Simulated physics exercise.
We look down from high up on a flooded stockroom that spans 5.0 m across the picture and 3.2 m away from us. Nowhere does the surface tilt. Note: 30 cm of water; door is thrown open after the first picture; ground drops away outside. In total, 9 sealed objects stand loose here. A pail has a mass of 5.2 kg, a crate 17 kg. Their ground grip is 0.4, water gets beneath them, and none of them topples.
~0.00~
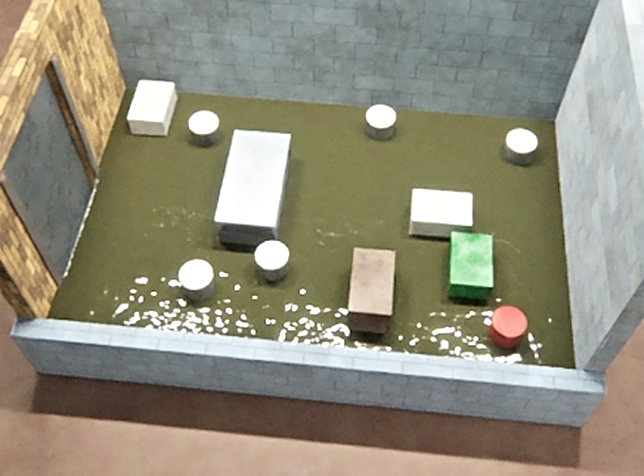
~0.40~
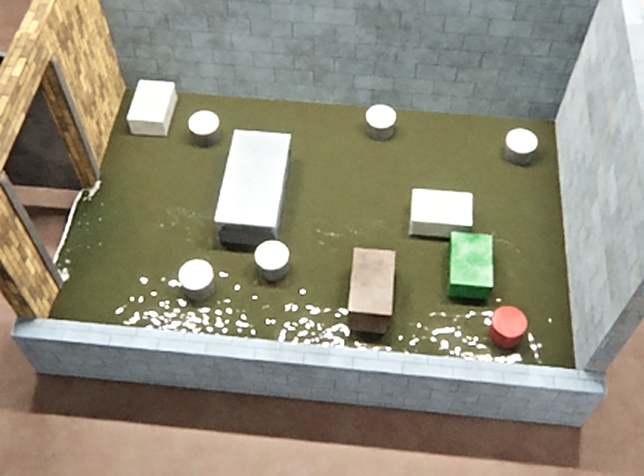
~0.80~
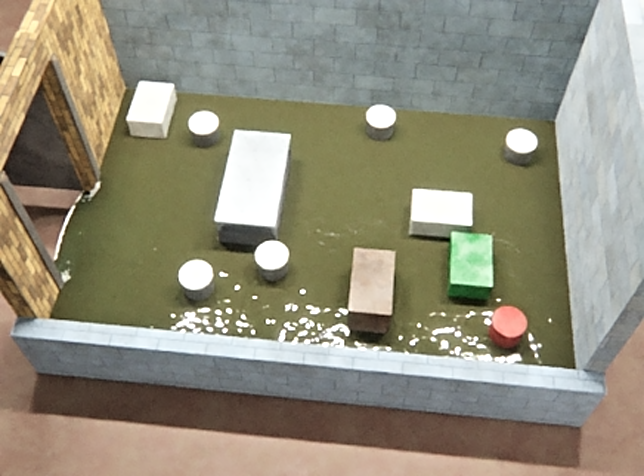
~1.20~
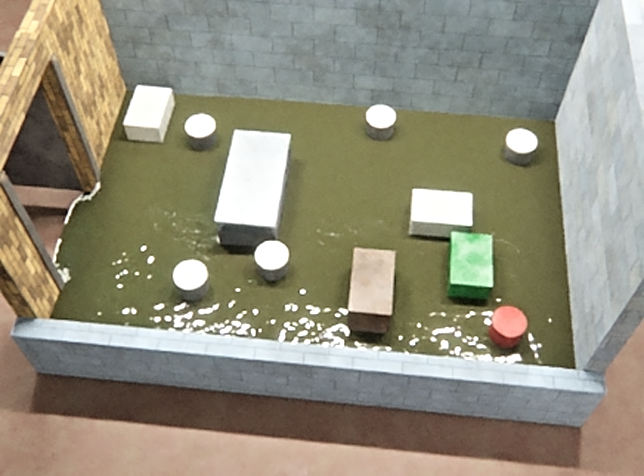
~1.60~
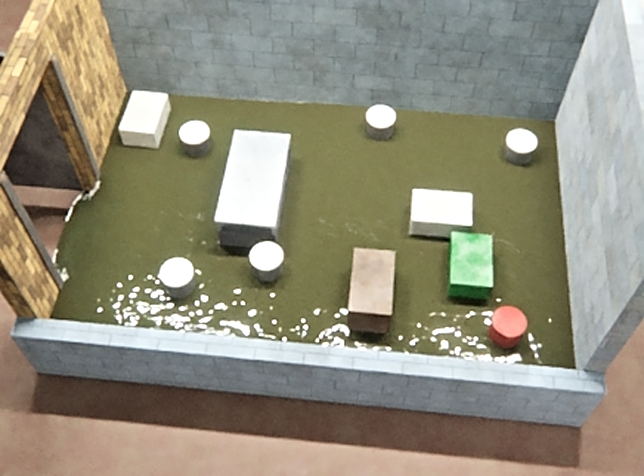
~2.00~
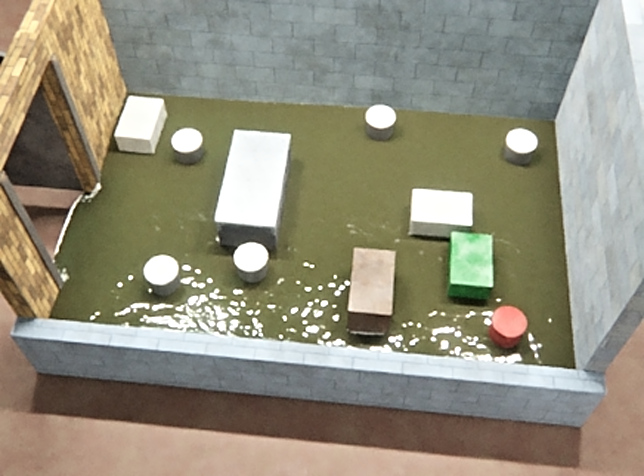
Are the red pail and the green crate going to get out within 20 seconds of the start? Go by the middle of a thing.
Red pail - held back; green crate - held back.
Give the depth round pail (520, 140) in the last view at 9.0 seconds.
I'd say some 19 cm.
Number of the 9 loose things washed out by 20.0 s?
Result: 5.
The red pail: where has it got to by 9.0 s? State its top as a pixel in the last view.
Near (475, 322).
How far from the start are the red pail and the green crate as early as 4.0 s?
About 10 cm and 20 cm, respectively.
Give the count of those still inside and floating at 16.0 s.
At that instant the tally stands at 4.
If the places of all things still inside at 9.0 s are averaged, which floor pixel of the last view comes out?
Near (370, 224).
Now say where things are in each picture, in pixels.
The first picture shows the red pail at (510, 322) floats; the green crate at (472, 259) floats; about 4580 L in view; 0 of 9 have shifted.
The second picture shows the red pail at (510, 322) floats; the green crate at (472, 259) floats; 30 cm deep round most things; 0 of 9 have shifted.
The third picture shows the red pail at (510, 322), afloat; the green crate at (472, 259) floats; about 4440 L in view; 0 of 9 have shifted.
The fourth picture shows the red pail at (510, 322) floats; the green crate at (472, 259), afloat; 30 cm deep round most things; 2 of 9 have shifted.
The fifth picture shows the red pail at (510, 322), afloat; the green crate at (472, 259), afloat; 30 cm deep round most things; 4 of 9 have shifted.
The sixth picture shows the red pail at (510, 322), afloat; the green crate at (472, 259) floats; 30 cm deep round most things; 4 of 9 have shifted.
After 4.0 s the red pail is near (493, 323), 0.1 m from its start, afloat; the green crate is near (450, 258), 0.2 m from its start, afloat; 0 of 9 are out; 9 afloat.
After 9.0 s the red pail is near (475, 322), 0.3 m from its start, afloat; the green crate is near (404, 239), 0.7 m from its start, afloat; 4 of 9 are out; 5 afloat.
After 16.0 s the red pail is near (436, 325), 0.7 m from its start, afloat; the green crate is near (364, 245), 1.1 m from its start, afloat; 5 of 9 are out; 4 afloat.
After 20.0 s the red pail is near (425, 326), 0.8 m from its start, afloat; the green crate is near (345, 246), 1.3 m from its start, afloat; 5 of 9 are out; 4 afloat.
